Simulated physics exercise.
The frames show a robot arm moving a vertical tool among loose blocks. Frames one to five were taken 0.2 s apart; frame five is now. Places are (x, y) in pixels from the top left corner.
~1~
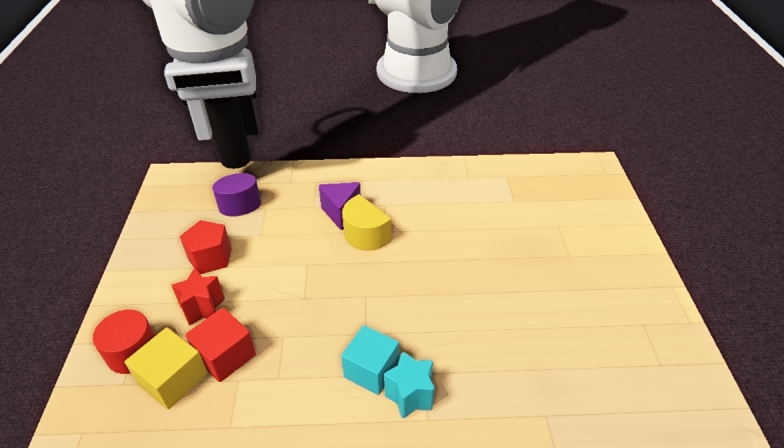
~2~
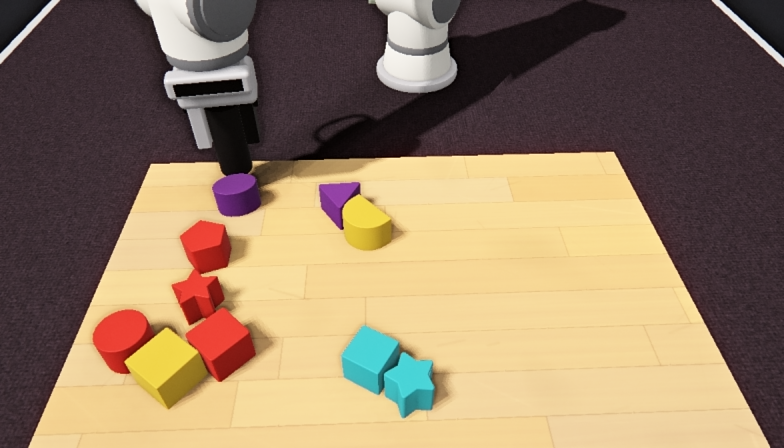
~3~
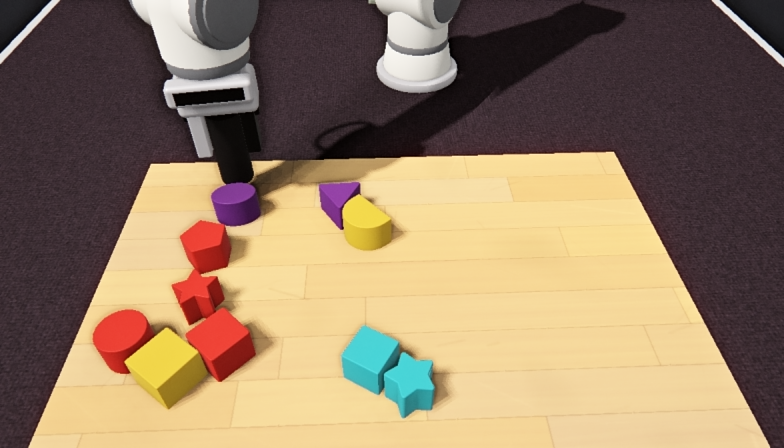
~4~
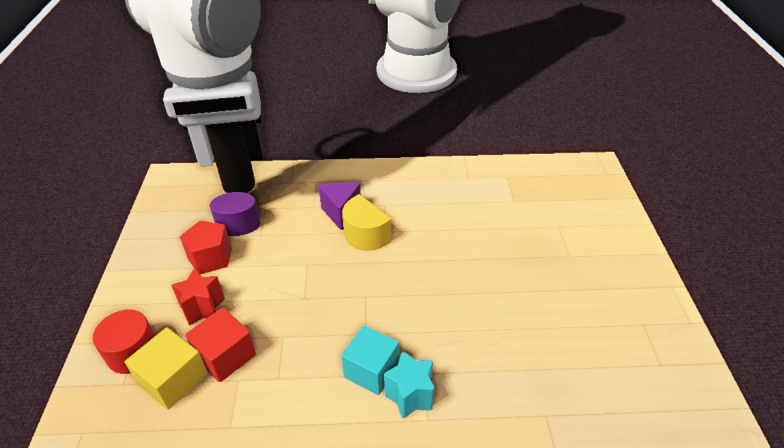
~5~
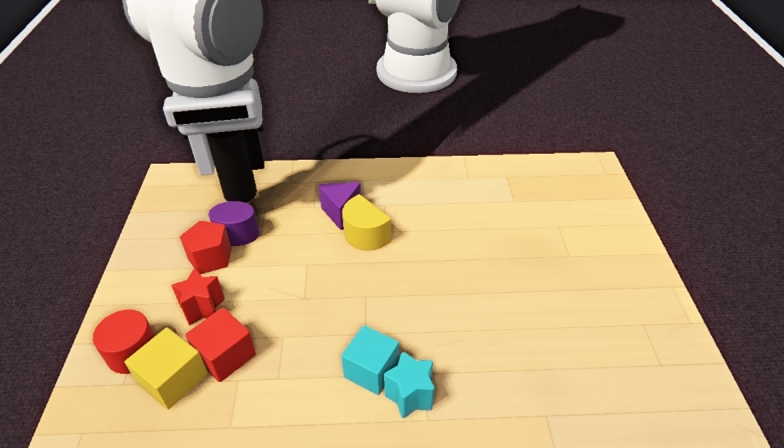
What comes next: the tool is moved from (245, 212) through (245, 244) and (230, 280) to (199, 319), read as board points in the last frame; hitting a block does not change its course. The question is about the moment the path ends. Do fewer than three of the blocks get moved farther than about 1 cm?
Going by the path, no.
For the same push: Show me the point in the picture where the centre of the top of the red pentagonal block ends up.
It should be at (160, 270) by then.
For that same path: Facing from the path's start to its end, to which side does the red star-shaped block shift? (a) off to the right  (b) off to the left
a: Off to the right.
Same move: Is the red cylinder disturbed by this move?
By then it is displaced.
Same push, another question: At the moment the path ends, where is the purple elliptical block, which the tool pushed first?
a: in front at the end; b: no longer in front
The correct letter is a.
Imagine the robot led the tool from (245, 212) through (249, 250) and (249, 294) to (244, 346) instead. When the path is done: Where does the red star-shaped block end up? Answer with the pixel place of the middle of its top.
Put as a pixel place, it's (158, 312).
On the path given first. One third of the way, tool (240, 227); red pentagonal block (182, 258), turned 45° clockwise; purple elliptical block (223, 246), turned 25° clockwise.
Two thirds of the way, tool (224, 264); red star-shaped block (174, 312); red pentagonal block (161, 270), turned 85° clockwise; purple elliptical block (198, 285), turned 45° clockwise.
At the end, tool (192, 302); red cylinder (74, 356); yellow square block (135, 391), turned 60° anticlockwise; red star-shaped block (121, 350), turned 25° clockwise; red pentagonal block (160, 270), turned 90° clockwise; purple elliptical block (157, 325), turned 60° clockwise.
